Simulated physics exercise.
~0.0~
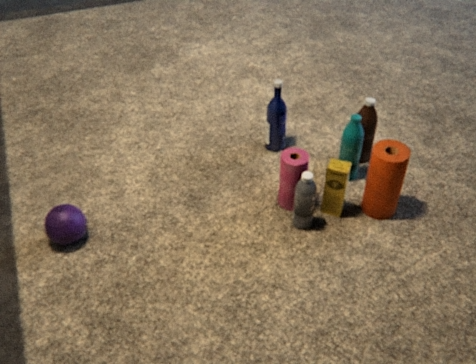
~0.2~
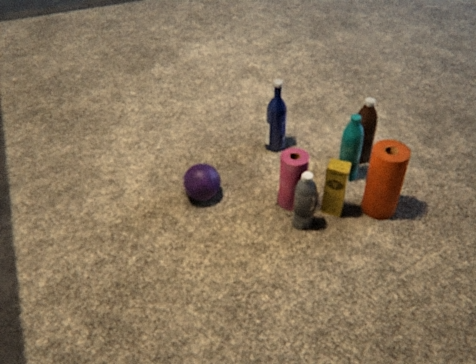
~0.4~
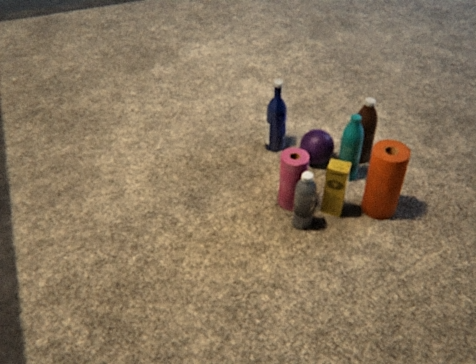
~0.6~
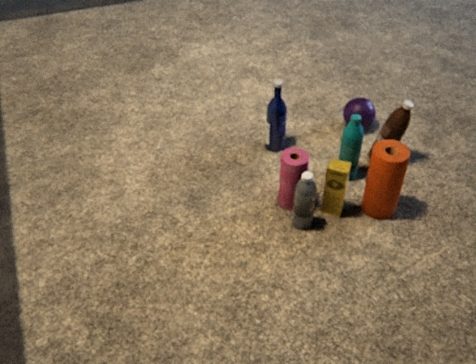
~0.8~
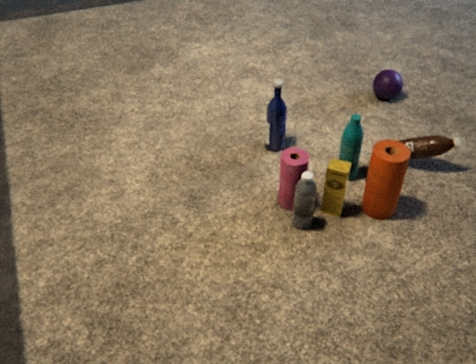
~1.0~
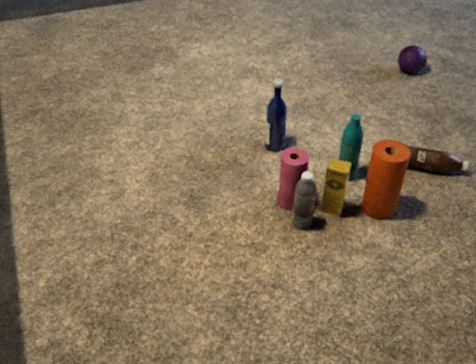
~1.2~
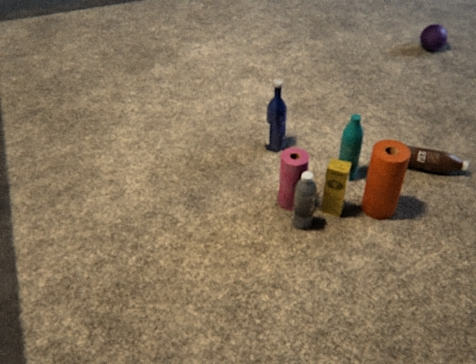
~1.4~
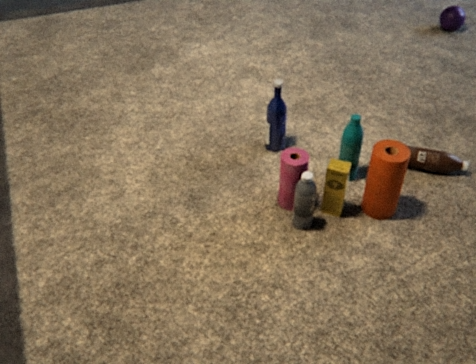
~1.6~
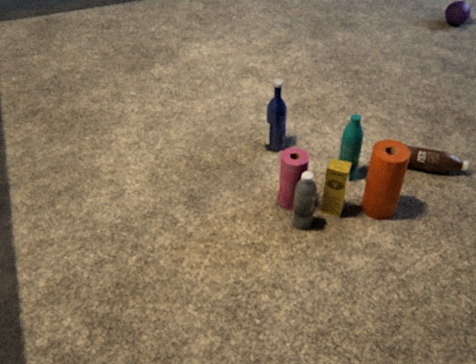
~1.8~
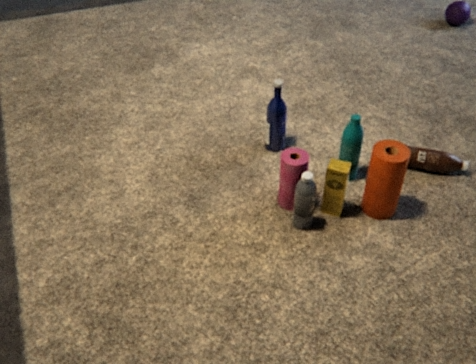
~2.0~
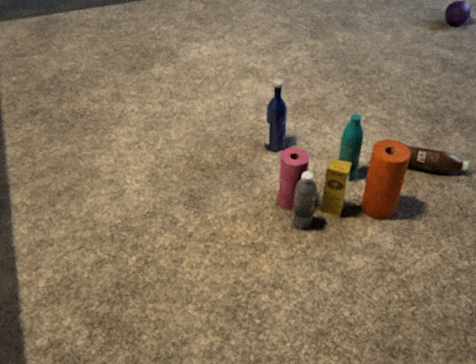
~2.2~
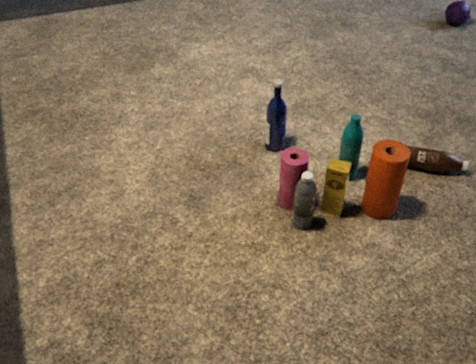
The video shows a purple ball rolling right across a carpeted floor, passing behind a pink roll and knocking over a brown bottle, then rolling away to the upper right, where it stops. The brown bottle lies on its side while the other household items remain standing.
